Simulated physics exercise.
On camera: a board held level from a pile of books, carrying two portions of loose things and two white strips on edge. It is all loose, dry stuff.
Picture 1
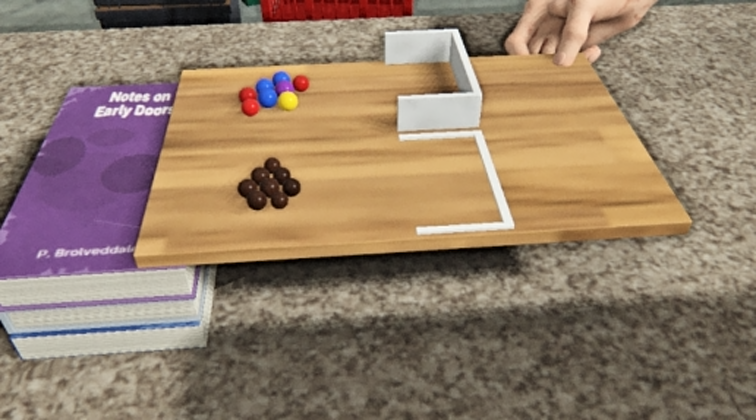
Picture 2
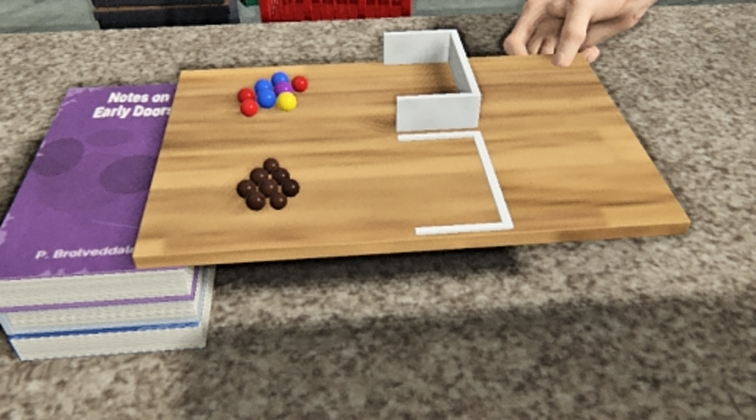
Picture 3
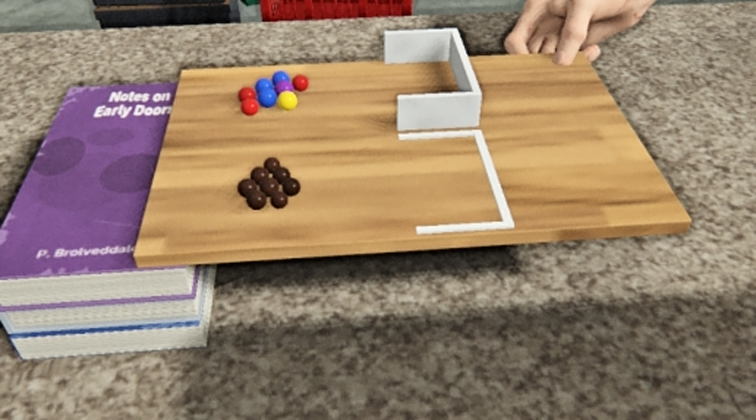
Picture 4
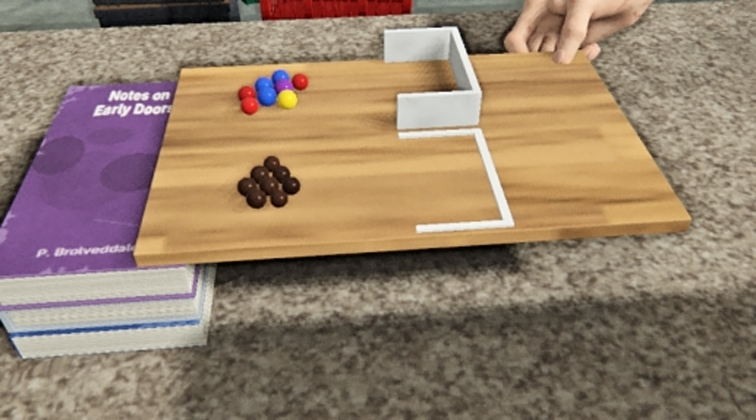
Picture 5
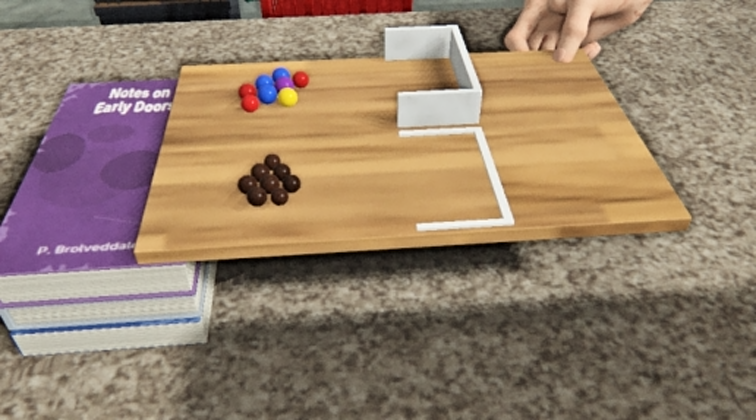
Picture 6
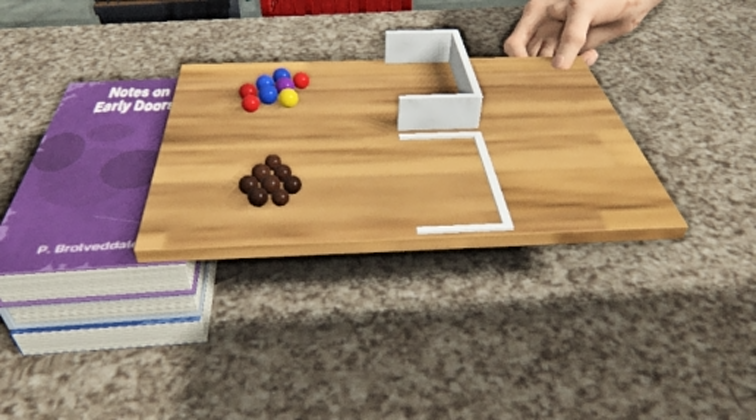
At the start, a hand at the upper right holds a wooden board level, its left end on a pile of books, with colourful balls behind dark brown ones and two white open-sided barriers, one taller. The board barely shifts, finally dipping very slightly, while both groups of balls stay put.
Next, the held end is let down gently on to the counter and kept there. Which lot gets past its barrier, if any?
Here the nearer lot carries on beyond the bar, and the farther lot ends against the bar.
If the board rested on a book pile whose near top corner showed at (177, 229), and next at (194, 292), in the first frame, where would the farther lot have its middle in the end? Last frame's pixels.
One: (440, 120). Two: (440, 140).
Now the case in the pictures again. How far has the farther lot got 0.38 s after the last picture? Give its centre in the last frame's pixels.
Near (319, 104).
Then, 0.38 s later than the last frame, board sloping at 11°; nearer lot on its way down; farther lot on its way down.
Then, 0.71 s later than the last frame, board resting at 14°; nearer lot roughly two thirds past its bar; farther lot has reached its bar.
Then, 0.99 s later than the last frame, board resting at 14°; nearer lot every one past its bar; farther lot has reached its bar.
When it is over, board resting at 14°; nearer lot every one past its bar; farther lot gathered behind its bar.
